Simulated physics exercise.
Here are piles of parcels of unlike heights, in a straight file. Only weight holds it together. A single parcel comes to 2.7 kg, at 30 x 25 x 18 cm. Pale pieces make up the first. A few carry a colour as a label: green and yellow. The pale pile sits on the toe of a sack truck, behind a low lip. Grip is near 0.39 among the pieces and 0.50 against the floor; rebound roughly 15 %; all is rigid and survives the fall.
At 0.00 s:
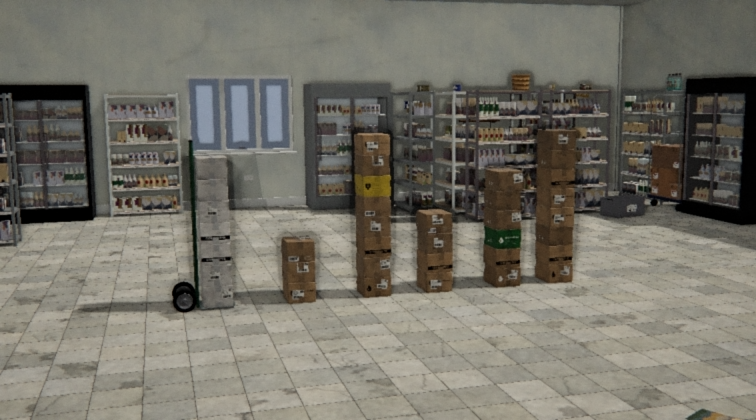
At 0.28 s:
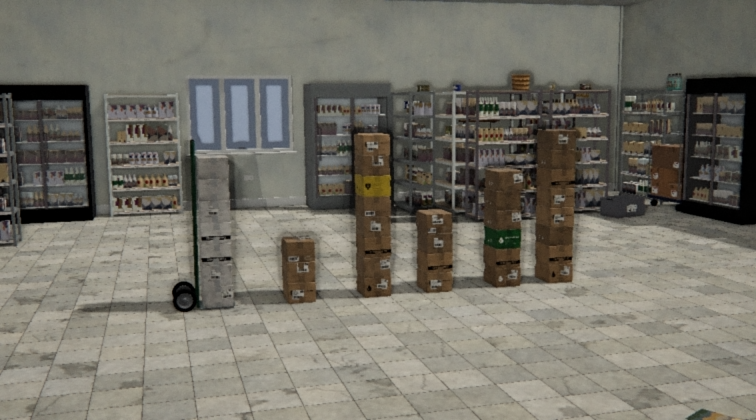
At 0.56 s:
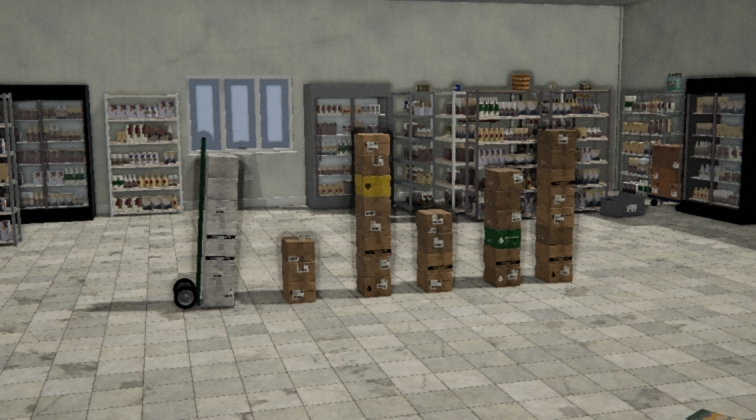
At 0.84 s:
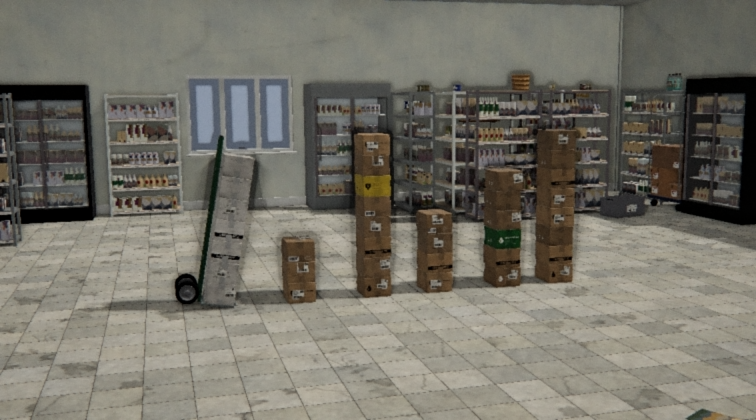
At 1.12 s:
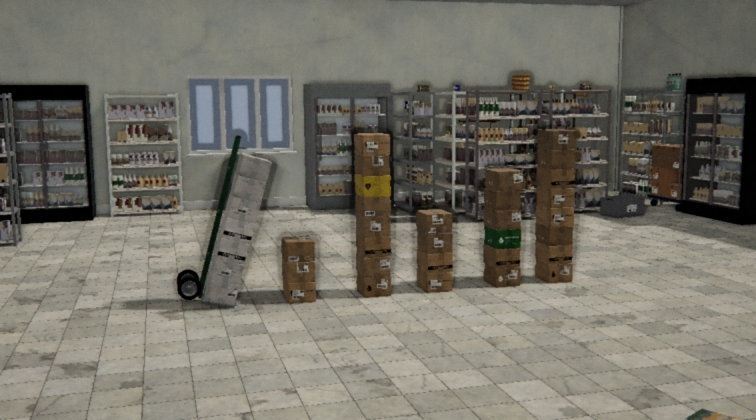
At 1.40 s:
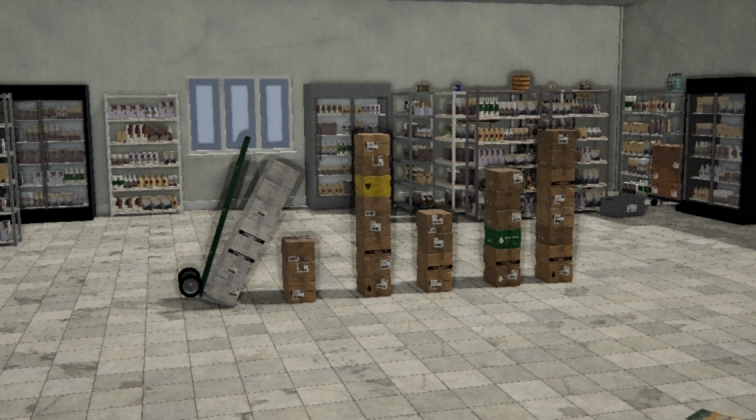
A pale stack of boxes on a green hand truck leans rightward toward the brown stacks.
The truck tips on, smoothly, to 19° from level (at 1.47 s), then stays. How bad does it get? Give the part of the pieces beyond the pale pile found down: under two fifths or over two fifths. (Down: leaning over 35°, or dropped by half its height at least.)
Under two fifths of them.
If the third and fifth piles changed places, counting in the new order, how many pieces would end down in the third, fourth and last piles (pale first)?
Then third 0, fourth 0, last 0.
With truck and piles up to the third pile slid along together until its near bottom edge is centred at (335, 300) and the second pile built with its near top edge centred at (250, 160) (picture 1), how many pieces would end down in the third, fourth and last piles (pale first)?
Then third 8, fourth 3, last 8.
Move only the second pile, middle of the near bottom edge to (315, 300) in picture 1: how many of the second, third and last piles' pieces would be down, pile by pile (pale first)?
Then second 0, third 0, last 0.
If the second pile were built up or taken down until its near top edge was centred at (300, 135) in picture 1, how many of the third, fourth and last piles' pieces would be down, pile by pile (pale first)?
In that case third 7, fourth 4, last 8.
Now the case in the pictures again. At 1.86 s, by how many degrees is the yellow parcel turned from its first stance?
Some 0°.
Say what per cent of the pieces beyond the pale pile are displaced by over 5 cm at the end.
It is 5 per cent.
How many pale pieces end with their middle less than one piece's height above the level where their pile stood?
3 of them.
After 1.58 s, 6 of the pale pile down; none of the 29 other parcels down.
After 1.86 s, 6 of the pale pile down; none of the 29 other parcels down, 7 disturbed; yellow parcel 24 mm from its place.
In the end (3.1 s), 6 of the pale pile down; none of the 29 other parcels down, 6 disturbed; yellow parcel 19 mm from its place; green parcel unmoved. That is 0 per cent. From the last view, middles, yellow parcel near (374, 185), green parcel near (503, 237).
